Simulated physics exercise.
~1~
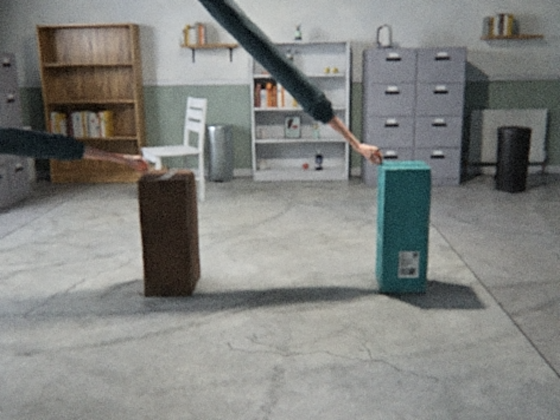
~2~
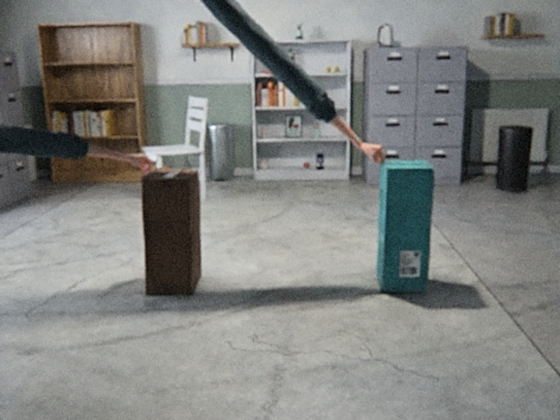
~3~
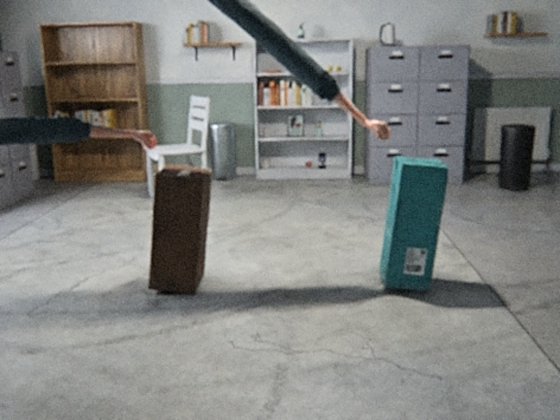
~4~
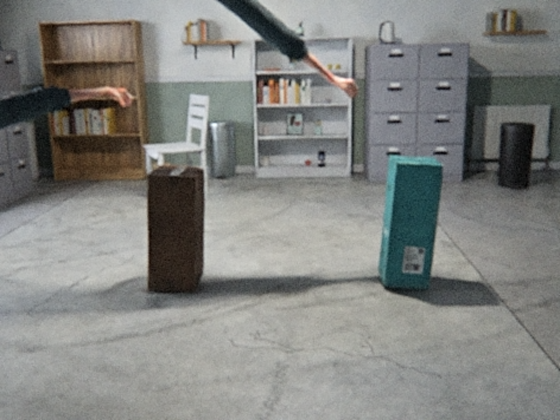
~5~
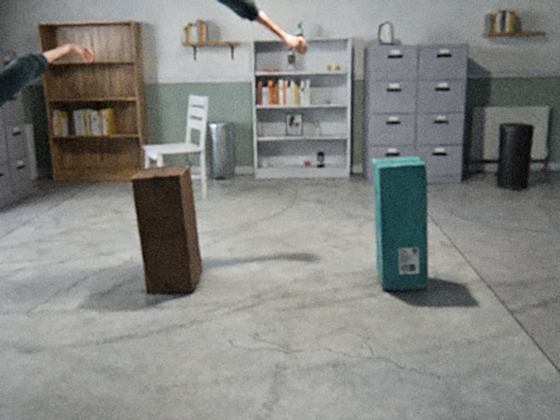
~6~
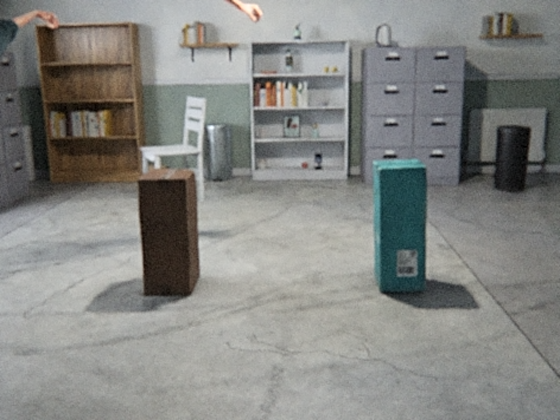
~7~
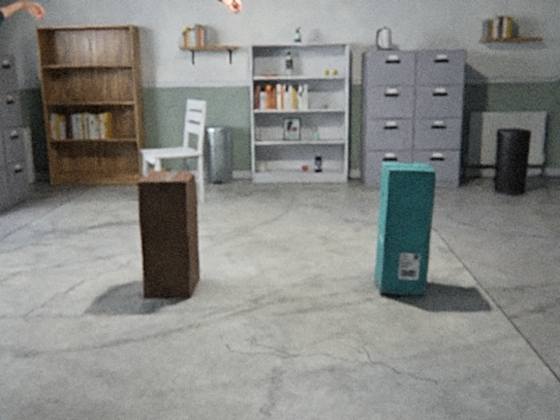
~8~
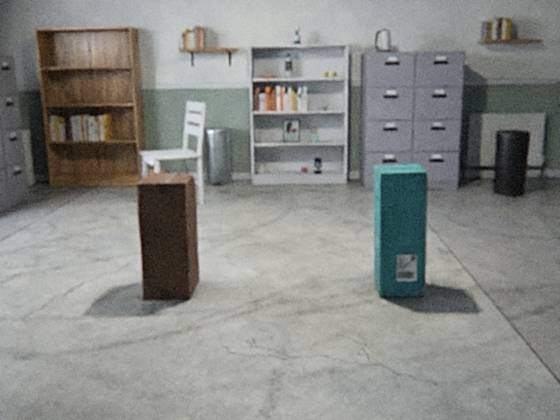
In the video, two hands touch the tops of an upright brown box and a turquoise parcel on a concrete floor, then let go and withdraw. Both tilt and rock slightly before settling upright, left standing apart with the hands out of view.
